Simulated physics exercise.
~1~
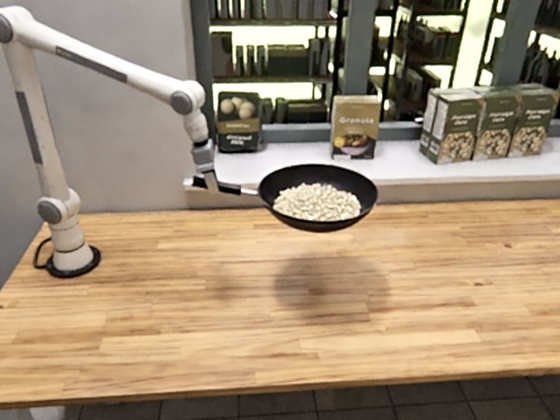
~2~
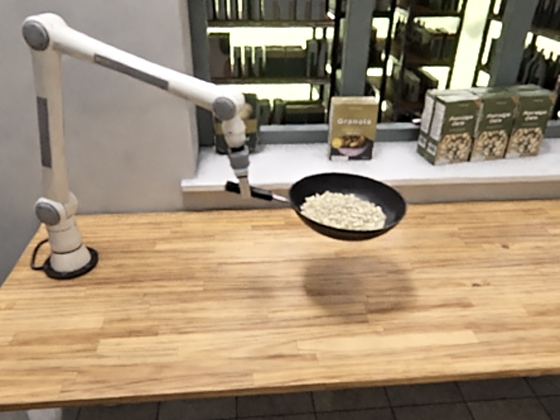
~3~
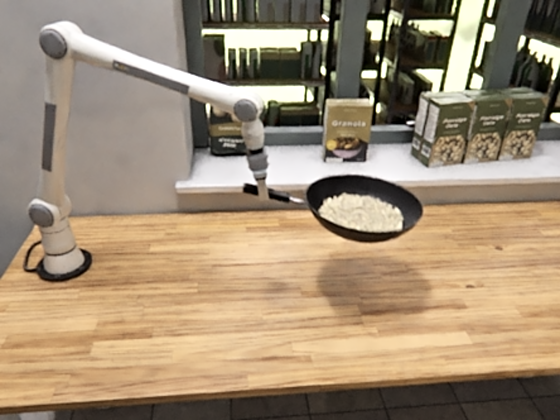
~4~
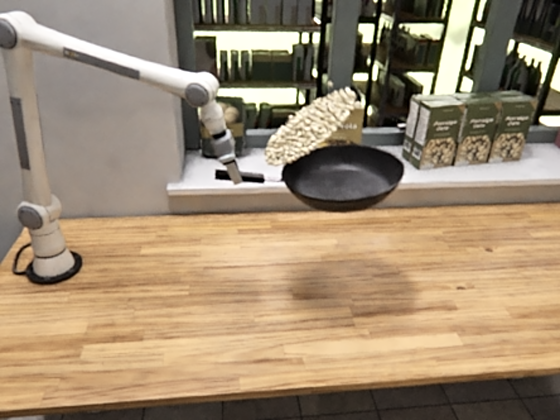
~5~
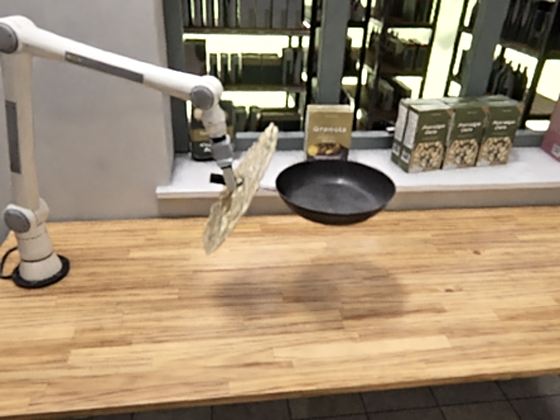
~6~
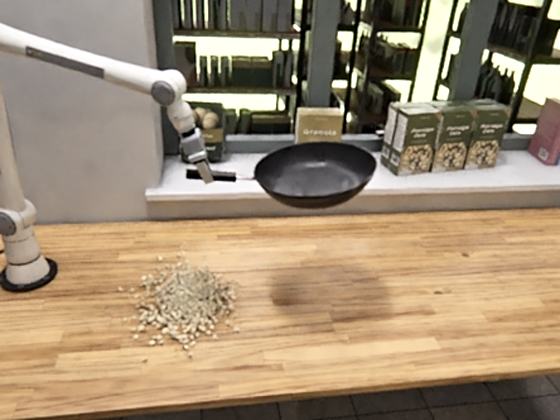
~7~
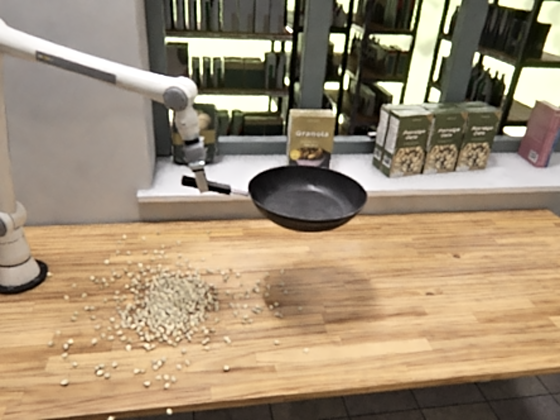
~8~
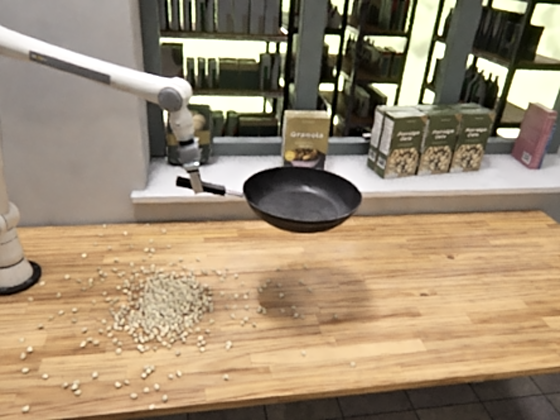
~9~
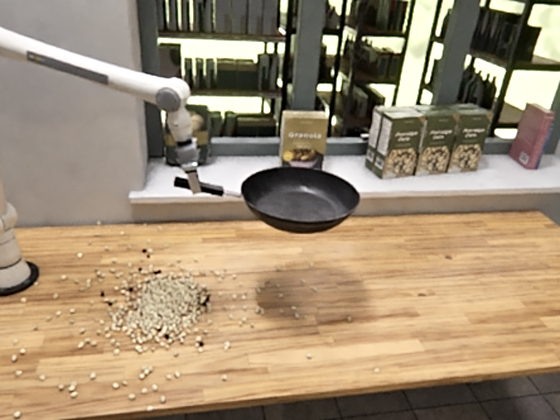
A pale robot arm at the left holds a black frying pan full of whitish beans above a light wooden table, seen from slightly above, with green boxes on a white sill and dark shelves behind the window. The arm carries the pan to the right, then draws it back left, and the beans lift out in a slanted sheet. The sheet tips upright and drops past the left side of the pan. The beans hit the table and scatter around a low pile. The emptied pan dips slightly and stops, hovering over its shadow, with all the beans on the wood.
